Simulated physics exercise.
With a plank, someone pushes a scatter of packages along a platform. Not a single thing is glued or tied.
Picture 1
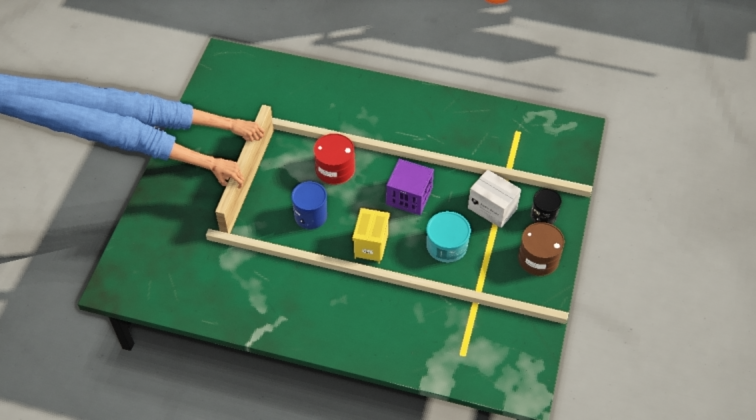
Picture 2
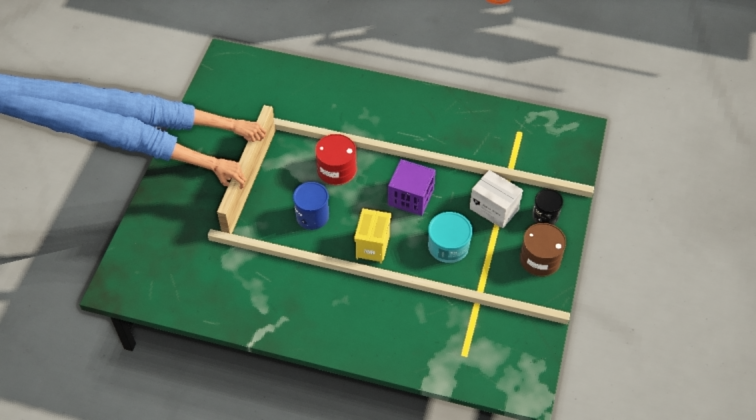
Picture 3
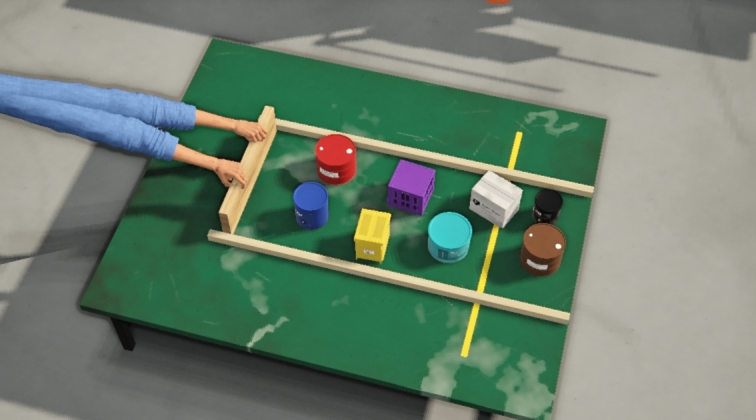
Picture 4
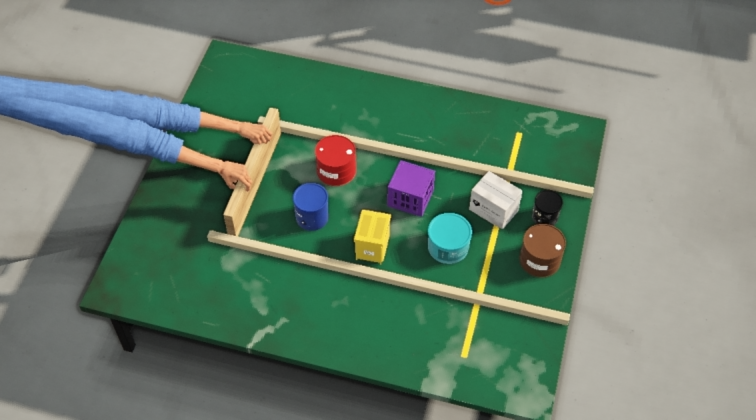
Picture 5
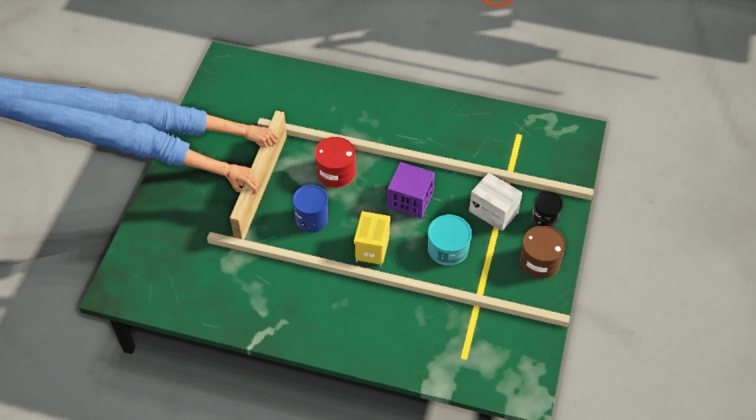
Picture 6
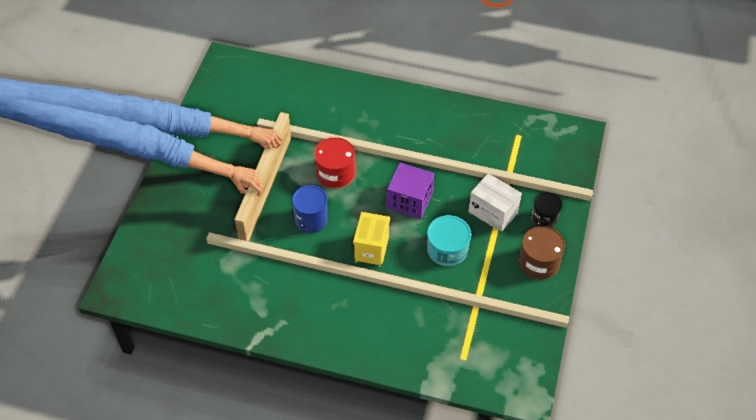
On a green table, two hands slide a wooden plank slightly right toward scattered containers.
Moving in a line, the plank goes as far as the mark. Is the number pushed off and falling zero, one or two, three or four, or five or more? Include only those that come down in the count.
It is one or two.
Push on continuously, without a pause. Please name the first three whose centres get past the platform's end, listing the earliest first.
Earliest first: Black pail, brown canister, white box.
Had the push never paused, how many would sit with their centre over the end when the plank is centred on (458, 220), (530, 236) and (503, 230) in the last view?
Over the end: 0, 4, 2.
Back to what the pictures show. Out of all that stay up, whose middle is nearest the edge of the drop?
The white box, that one.
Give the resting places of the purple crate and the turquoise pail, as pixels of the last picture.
Purple crate: About (529, 228); turquoise pail: About (544, 268).
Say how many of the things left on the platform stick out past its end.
I'd say 0 of them.
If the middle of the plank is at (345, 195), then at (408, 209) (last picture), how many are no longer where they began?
The first number is 3, the next one 5.
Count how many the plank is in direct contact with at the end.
It touches 3.
Soon after, none off yet; brown canister at rest near (542, 253); black pail at rest near (546, 212); white box at rest near (495, 203).
After that, none off yet; brown canister at rest near (542, 253); black pail at rest near (546, 212); white box moving near (496, 203).
In the end, the number that fall off is one or two; gone, black pail and brown canister.
